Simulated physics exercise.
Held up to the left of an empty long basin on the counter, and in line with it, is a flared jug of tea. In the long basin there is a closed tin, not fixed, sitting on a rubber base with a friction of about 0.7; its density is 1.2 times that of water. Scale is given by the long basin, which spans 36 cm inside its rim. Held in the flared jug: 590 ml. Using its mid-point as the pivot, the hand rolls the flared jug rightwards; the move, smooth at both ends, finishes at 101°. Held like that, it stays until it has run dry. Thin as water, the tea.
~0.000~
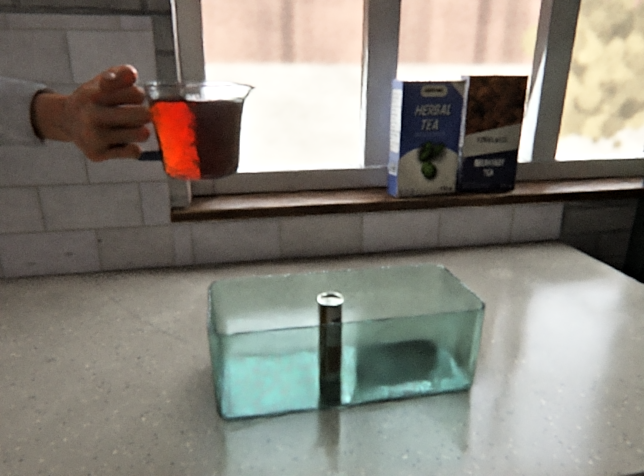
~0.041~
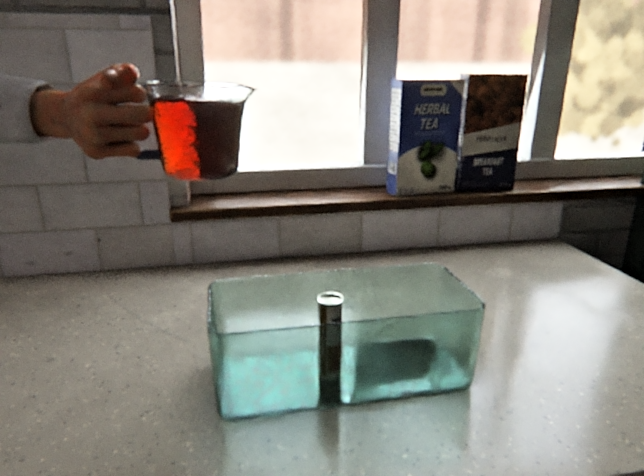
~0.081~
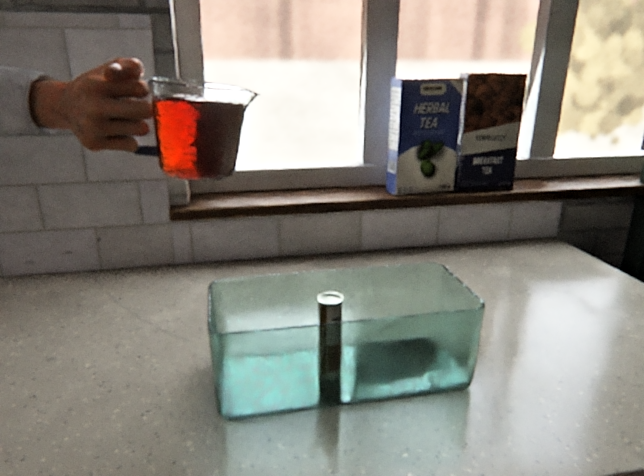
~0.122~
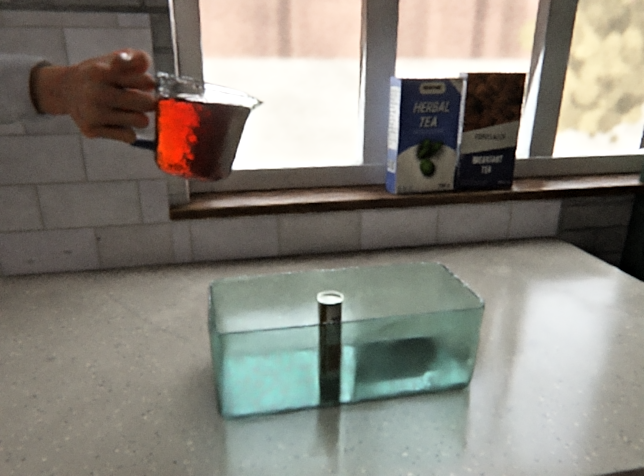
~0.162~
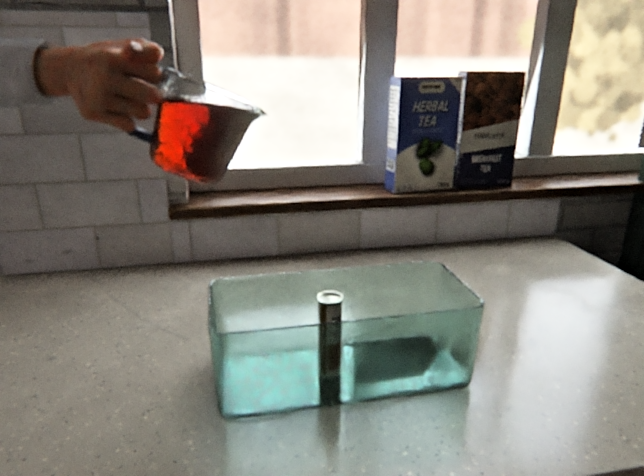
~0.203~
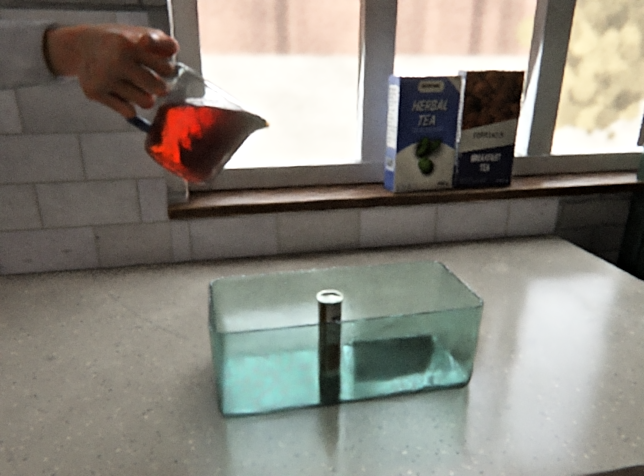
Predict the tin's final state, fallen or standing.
It tilts over.
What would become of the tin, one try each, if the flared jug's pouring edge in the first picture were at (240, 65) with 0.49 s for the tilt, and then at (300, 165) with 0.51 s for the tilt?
The tin overturns the first time and stays vertical the second time.
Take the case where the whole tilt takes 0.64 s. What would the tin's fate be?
The tin tips over.
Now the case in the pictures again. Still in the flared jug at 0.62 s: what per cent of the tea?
Near 10 percent, more or less.
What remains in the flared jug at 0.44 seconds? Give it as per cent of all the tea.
44 %.
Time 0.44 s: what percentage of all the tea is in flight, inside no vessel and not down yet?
Near 50 per cent of it all.
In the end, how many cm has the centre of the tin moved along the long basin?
Roughly 12.0 cm.
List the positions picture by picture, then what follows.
It leans 0°; its right rim is at (256, 86); the tea meets the walls at (152, 98) and (243, 98); the long basin's rim runs from (209, 307) to (463, 285); the tin's top is at (330, 303), in the first picture.
It leans 2°; its right rim is at (258, 87); the tea meets the walls at (152, 98) and (244, 99), in the second picture.
It leans 6°; its right rim is at (261, 92); the tea meets the walls at (154, 96) and (246, 100), in the third picture.
It leans 14°; its right rim is at (265, 101); the tea meets the walls at (159, 96) and (250, 103), in the fourth picture.
It leans 23°; its right rim is at (269, 113); the tea meets the walls at (162, 99) and (256, 106), in the fifth picture.
It leans 35°; its right rim is at (270, 127); the tea meets the walls at (158, 116) and (264, 118); 1 per cent is over the edge, in the sixth picture.
After 0.44 s the tilt is 97° and 43 per cent is still to pour; the tin stands where it began.
After 0.62 s the tilt is 101° and 9 per cent is still to pour; the tin stands 1 cm from where it began.
After 0.81 s the tilt is 101° and 1 per cent is still to pour; the tin leans 15°.
After 1.01 s the tilt is 101° and 0 per cent is still to pour; the tin lies on its side.
In the end the tin lies on its side.
